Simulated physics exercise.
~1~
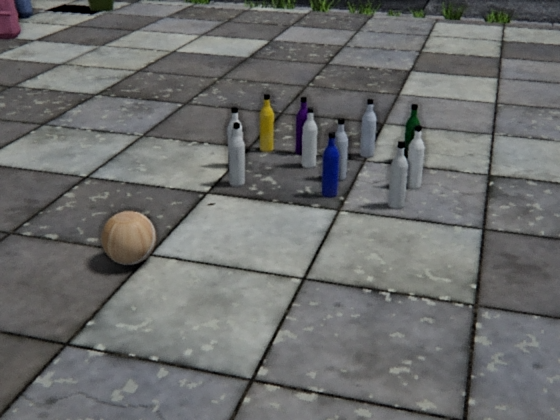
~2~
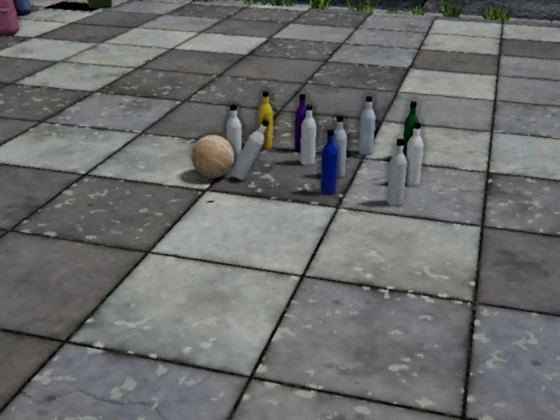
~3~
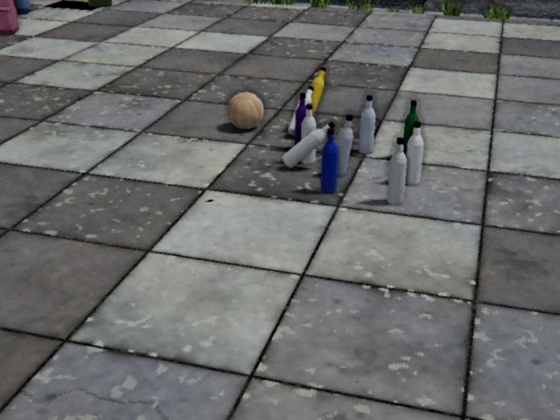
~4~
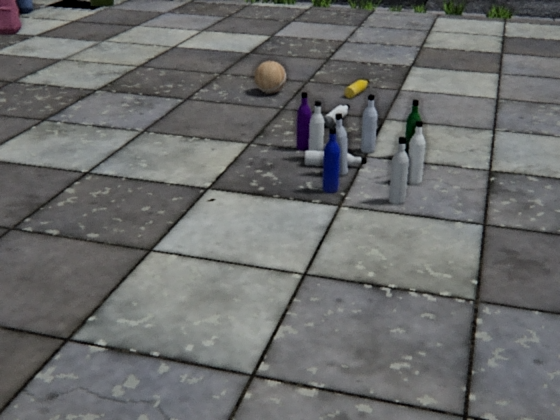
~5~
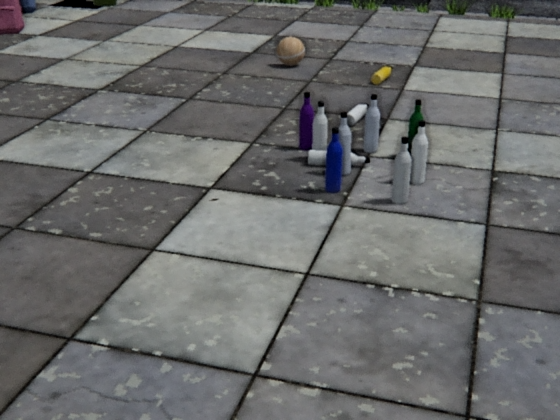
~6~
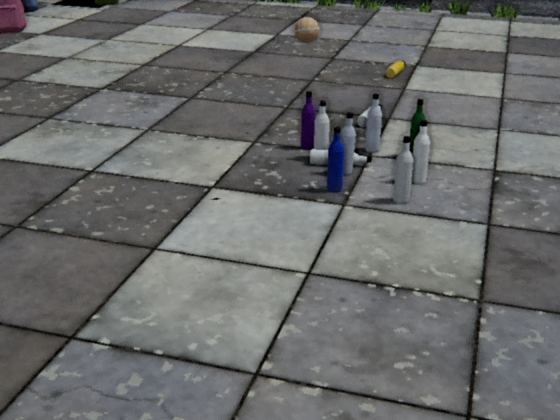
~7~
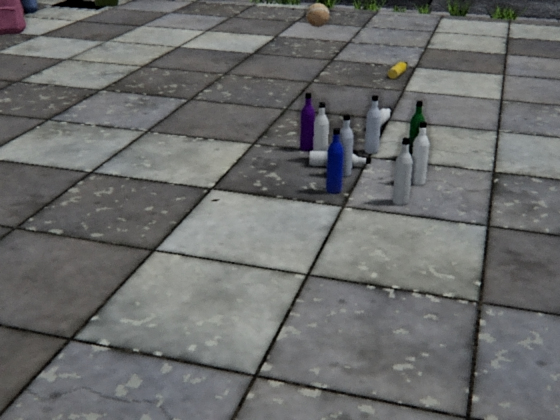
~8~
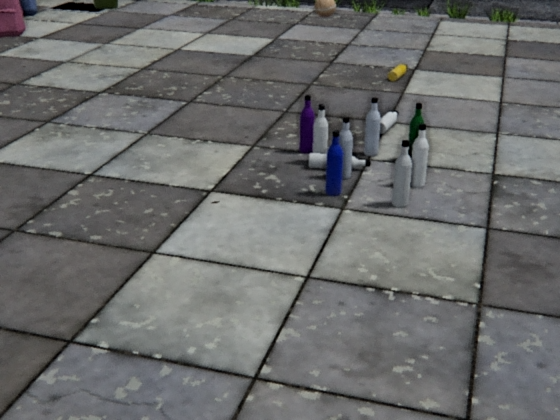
A wooden ball rolled up and to the right into a cluster of capped bottles, toppling the yellow one and two pale ones, then kept rolling away toward the far edge of the paving while the purple, blue, green and remaining pale bottles stayed standing.
